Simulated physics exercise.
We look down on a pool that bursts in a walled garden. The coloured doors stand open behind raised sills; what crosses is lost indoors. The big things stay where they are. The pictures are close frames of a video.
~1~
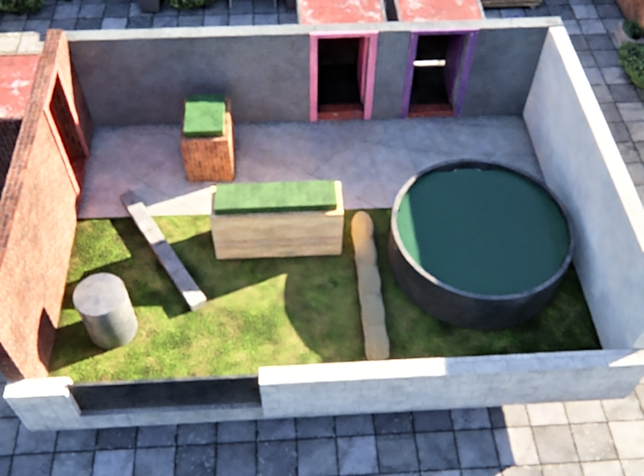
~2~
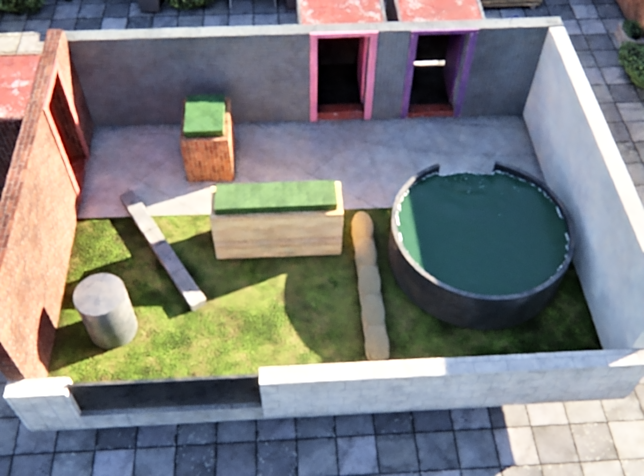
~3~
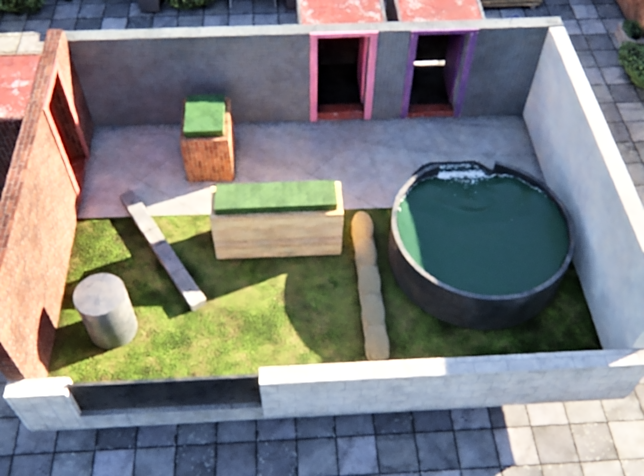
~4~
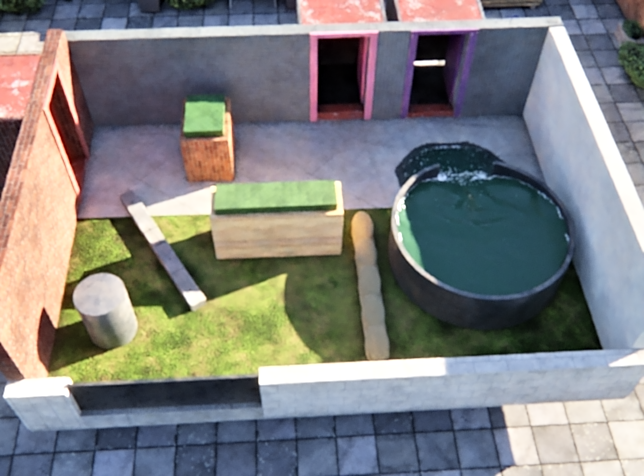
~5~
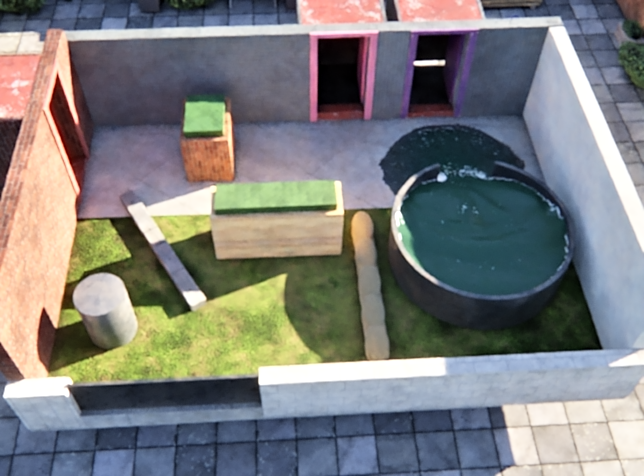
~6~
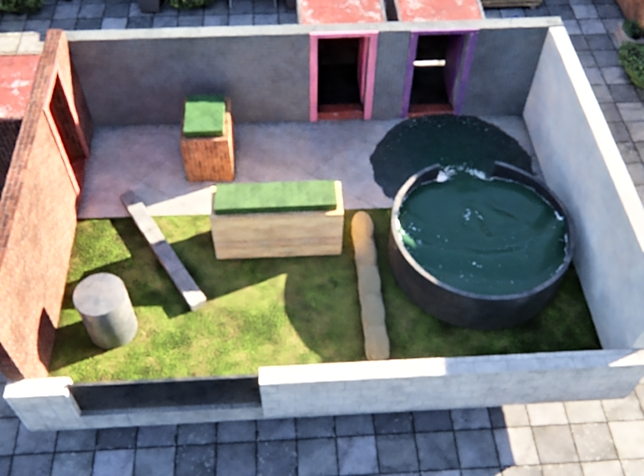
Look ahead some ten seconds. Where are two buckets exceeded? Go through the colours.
One by one: The red door admits no more than that; the purple door lets in a lot; the pink door admits no more than that.
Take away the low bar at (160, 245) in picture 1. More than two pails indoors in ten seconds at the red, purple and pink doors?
The red door takes less, the purple door floods, the pink door is under.
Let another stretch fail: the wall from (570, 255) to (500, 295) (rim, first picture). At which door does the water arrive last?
It is the one in red.
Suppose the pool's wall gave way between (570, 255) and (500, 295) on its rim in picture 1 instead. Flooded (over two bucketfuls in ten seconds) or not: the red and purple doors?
In short: The red door takes less, the purple door lets less in.
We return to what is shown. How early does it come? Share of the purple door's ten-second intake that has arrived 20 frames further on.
Some 55 per cent.
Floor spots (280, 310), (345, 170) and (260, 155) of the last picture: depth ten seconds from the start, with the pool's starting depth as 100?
In turn 2, 6 and 16 in a hundred.
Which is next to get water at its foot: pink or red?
That is the one in pink.
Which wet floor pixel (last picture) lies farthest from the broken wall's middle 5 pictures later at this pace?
Around (328, 125).
A moment on, water covers 20 % of the floor; the red door not reached, the purple door far over two buckets in, the pink door wet at the sill, nothing in.
Next, water covers 20 % of the floor; the red door not reached, the purple door far over two buckets in, the pink door wet at the sill, nothing in.
Then, water covers 35 % of the floor; the red door not reached, the purple door far over two buckets in, the pink door under two buckets in.
Later, water covers 55 % of the floor; the red door wet at the sill, nothing in, the purple door far over two buckets in, the pink door under two buckets in.
In the end, water covers 75 % of the floor; the red door wet at the sill, nothing in, the purple door far over two buckets in, the pink door under two buckets in.
